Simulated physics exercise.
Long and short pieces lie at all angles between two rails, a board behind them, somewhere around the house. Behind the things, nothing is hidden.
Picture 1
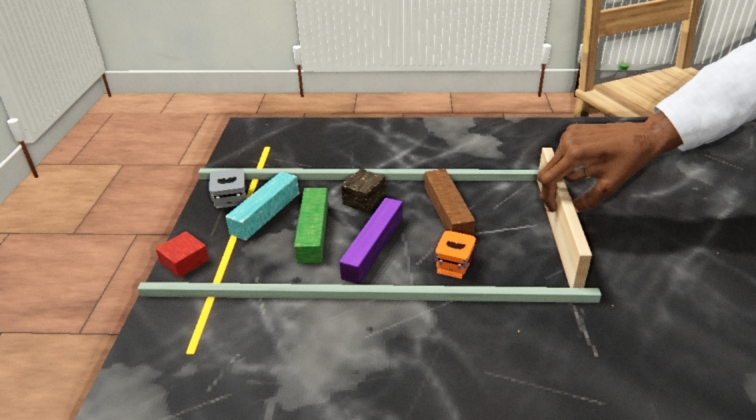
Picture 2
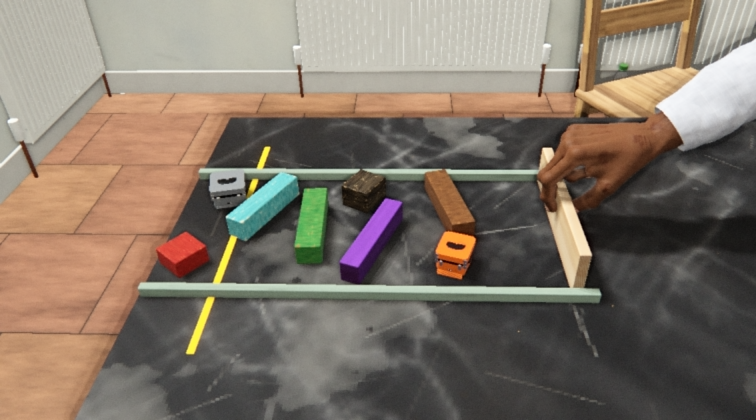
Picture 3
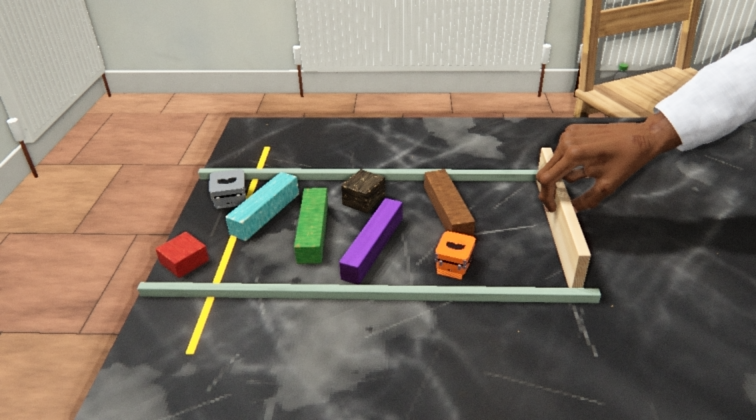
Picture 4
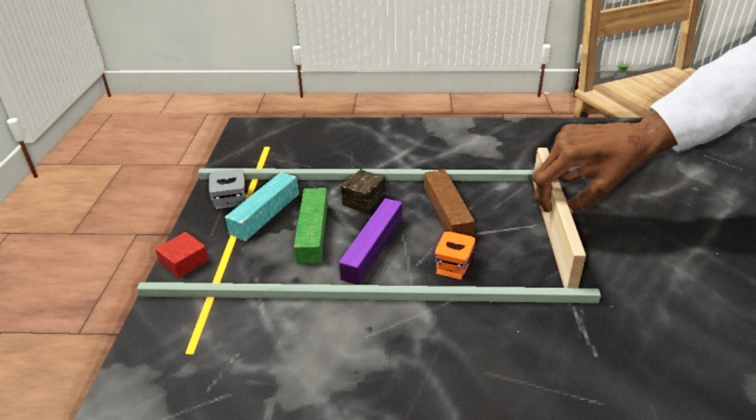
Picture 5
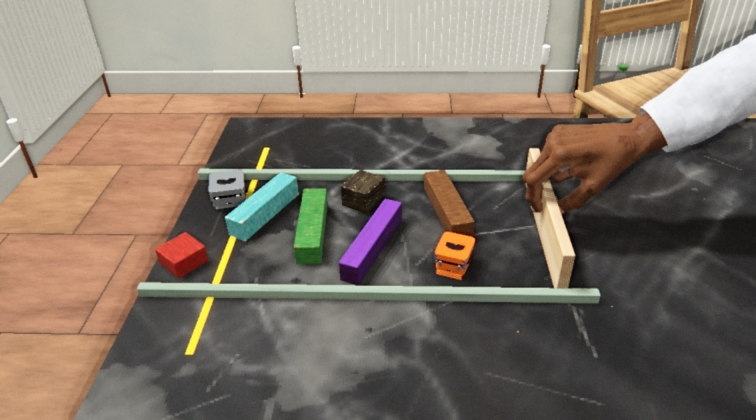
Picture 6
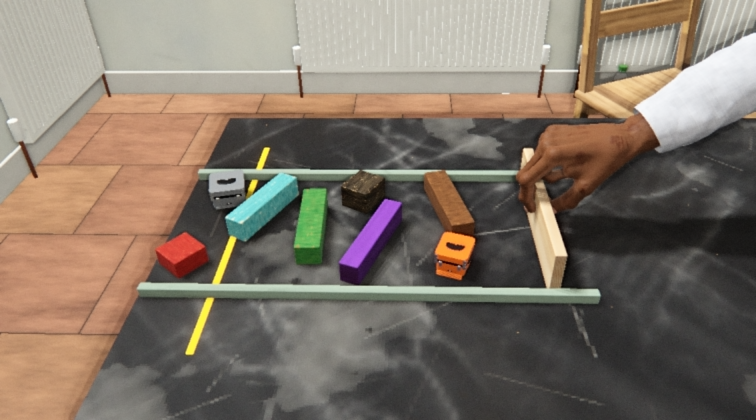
A dark-skinned hand in a white sleeve grips an upright pale wooden board at the right of a black, scuffed tabletop, seen from above at an angle in a tiled room. Between two pale green rails lie orange, brown, purple, black, green, turquoise, grey and red pieces, with yellow tape crossing at left. The hand holds still, then slides the board slightly left; the pieces barely change and the view stays fixed.
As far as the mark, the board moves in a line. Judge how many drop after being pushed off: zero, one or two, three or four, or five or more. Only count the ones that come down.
Number dropping: Three or four.
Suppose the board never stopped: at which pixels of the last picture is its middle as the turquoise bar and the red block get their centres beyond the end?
Near (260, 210) and (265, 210).
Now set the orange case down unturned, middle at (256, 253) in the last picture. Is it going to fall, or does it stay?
I reckon from there it stays aboard.
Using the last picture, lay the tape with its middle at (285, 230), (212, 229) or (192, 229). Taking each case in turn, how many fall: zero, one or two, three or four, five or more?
Taking the three tapes one at a time, the answers are one to two, then either three or four, then five or more.
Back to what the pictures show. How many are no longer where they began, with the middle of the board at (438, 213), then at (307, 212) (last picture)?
So far 2, and 7 at the second.
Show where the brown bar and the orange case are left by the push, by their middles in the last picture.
Going in order: First (232, 202), then (207, 256).
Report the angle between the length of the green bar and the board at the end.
About 5°.
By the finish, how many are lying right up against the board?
Count recorded: 2.
Soon after, none off yet; red block at rest near (182, 255); grey case at rest near (229, 190); turquoise bar at rest near (264, 206).
After that, none off yet; red block displaced a little near (168, 255); grey case tilting a little near (177, 191); turquoise bar displaced about its own width near (198, 204).
In the end, the number that fall off is three or four; gone, turquoise bar, grey case and red block.
